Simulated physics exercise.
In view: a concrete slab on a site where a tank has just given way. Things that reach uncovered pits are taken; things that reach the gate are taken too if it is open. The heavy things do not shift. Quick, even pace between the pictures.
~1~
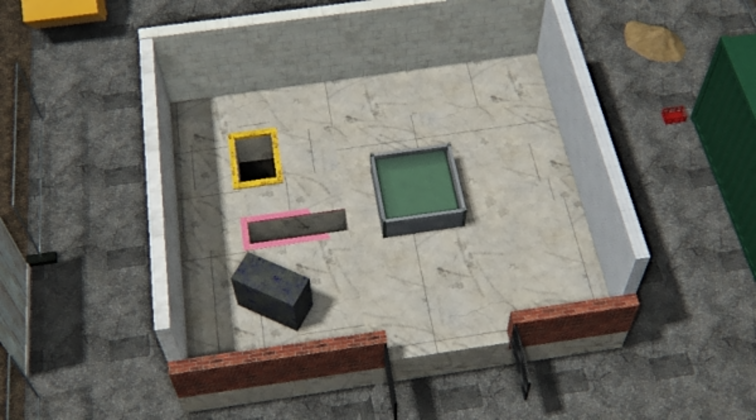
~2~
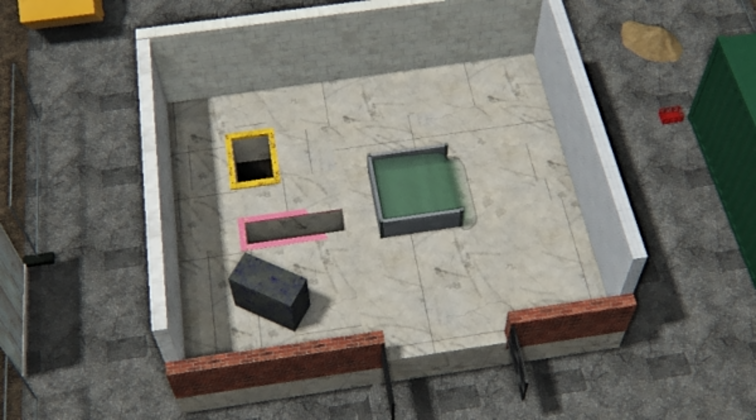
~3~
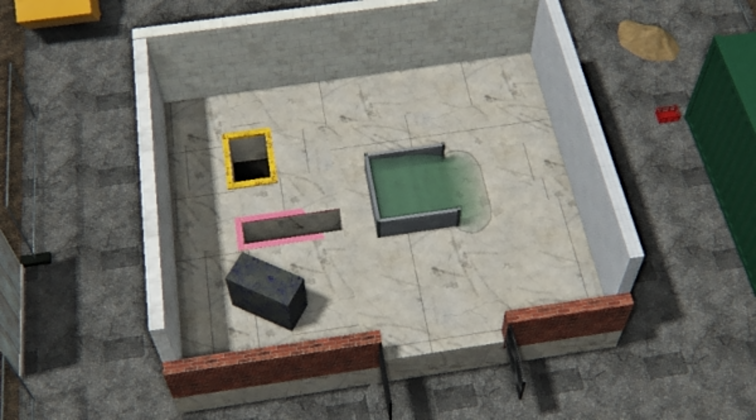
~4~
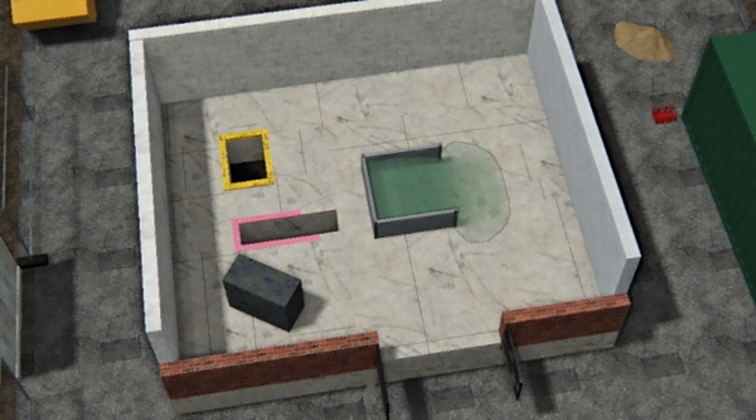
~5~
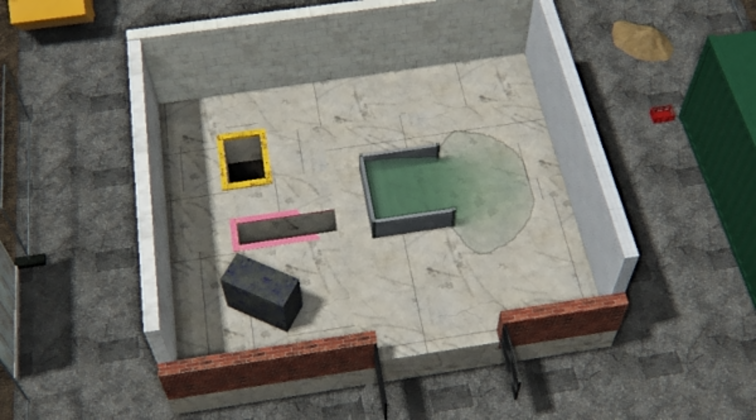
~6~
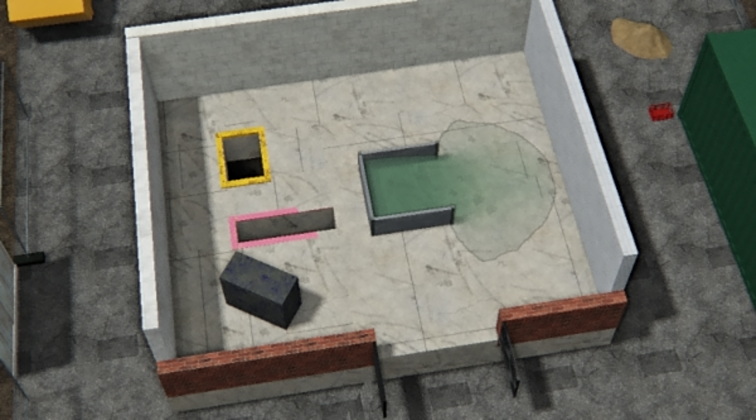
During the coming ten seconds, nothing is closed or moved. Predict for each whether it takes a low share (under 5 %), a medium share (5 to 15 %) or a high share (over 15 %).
Prediction: The gate takes a medium share; the yellow pit takes a low share; the pink pit takes a low share.
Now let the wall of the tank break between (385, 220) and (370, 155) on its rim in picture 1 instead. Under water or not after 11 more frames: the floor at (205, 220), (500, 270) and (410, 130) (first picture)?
Spot by spot: Soaked through, then unaffected, then unaffected.
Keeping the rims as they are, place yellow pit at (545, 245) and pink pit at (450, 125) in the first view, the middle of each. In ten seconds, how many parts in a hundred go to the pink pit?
Pink: 20 %.
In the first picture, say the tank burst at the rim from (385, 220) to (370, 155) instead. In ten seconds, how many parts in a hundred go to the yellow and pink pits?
In percent: Yellow 10, pink 50.
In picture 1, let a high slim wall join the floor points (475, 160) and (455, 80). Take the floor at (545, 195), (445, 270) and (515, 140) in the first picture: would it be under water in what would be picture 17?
Going spot by spot: Drenched, then high and dry, then drenched.
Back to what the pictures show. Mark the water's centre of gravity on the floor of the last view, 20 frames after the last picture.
Close to pixel (500, 187).
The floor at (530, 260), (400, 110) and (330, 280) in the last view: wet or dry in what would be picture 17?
First swamped, then spared, then spared.
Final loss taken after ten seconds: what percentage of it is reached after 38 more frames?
My figure: 20 percent.
A moment on, water covers 15 % of the floor; the gate 0 %, the yellow pit 0 %, the pink pit 0 %.
Next, water covers 20 % of the floor; the gate 0 %, the yellow pit 0 %, the pink pit 0 %.
Then, water covers 30 % of the floor; the gate 0 %, the yellow pit 0 %, the pink pit 0 %.
Later, water covers 60 % of the floor; the gate 2 %, the yellow pit 0 %, the pink pit 0 %.
In the end, water covers 80 % of the floor; the gate 8 %, the yellow pit 0 %, the pink pit 3 %.
